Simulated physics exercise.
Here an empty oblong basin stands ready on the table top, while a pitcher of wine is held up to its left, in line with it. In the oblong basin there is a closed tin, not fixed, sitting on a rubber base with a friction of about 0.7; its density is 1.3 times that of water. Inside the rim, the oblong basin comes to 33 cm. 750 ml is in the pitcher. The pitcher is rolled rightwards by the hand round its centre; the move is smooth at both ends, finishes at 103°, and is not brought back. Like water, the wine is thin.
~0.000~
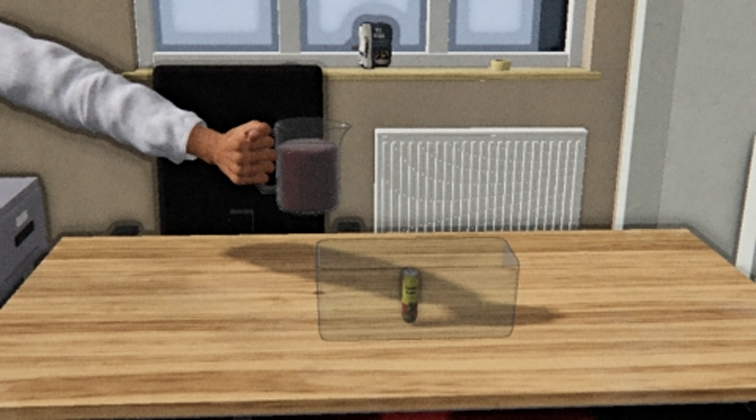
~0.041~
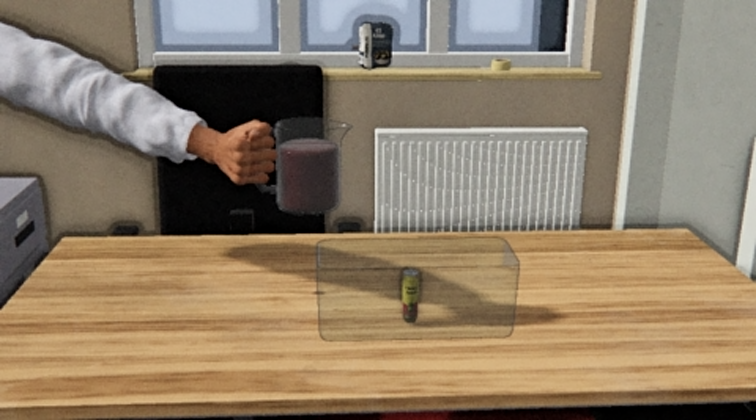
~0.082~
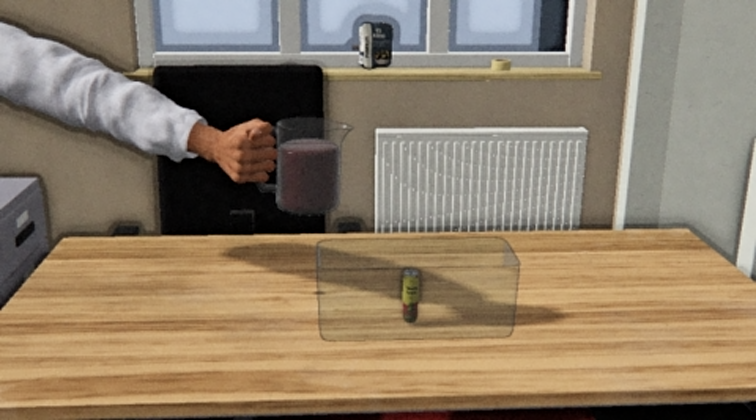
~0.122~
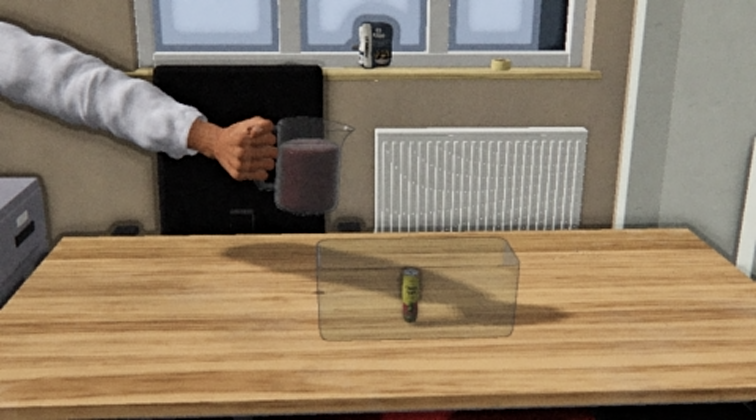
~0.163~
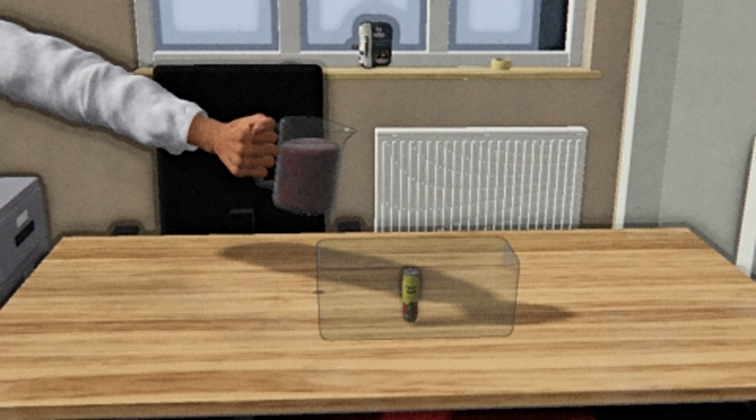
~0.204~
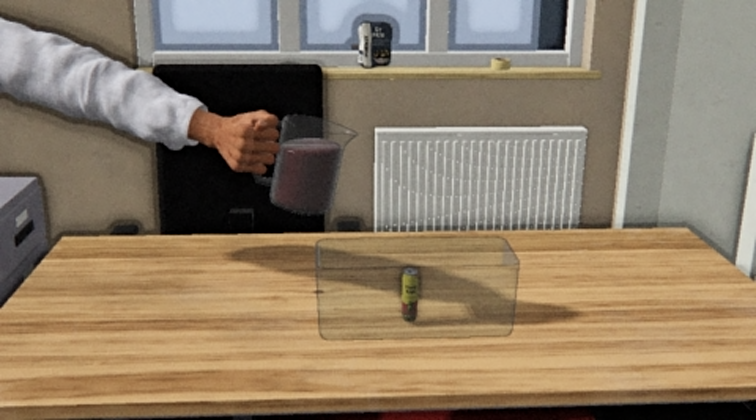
On a wooden table in a room with a radiator and window, a clear, empty oblong basin holds a small closed tin, while a hand holds a pitcher of dark wine up to its left. The pitcher stays upright at first, then the hand gradually tilts it slightly rightwards.
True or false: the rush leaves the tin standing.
False.
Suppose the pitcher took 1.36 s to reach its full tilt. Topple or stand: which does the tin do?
The tin would overturn.
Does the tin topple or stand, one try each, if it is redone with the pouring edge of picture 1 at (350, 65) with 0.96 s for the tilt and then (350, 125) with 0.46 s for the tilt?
First it tips over; then it tips over.
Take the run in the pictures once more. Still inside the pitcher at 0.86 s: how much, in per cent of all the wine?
40 per cent or so.
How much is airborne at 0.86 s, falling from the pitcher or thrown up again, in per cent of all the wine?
About 24 per cent.
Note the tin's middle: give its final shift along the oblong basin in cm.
10.5 cm.
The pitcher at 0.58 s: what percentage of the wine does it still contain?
About 90 per cent.
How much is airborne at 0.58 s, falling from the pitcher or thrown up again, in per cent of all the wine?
Around 10 in a hundred.
By 0.58 s the tilt is 68° and 91 per cent is still to pour; the tin stands where it began.
By 0.86 s the tilt is 100° and 41 per cent is still to pour; the tin leans 50°.
By 1.15 s the tilt is 103° and 7 per cent is still to pour; the tin lies on its side.
By 1.46 s the tilt is 103° and 1 per cent is still to pour; the tin lies on its side.
At rest the tin lies on its side.
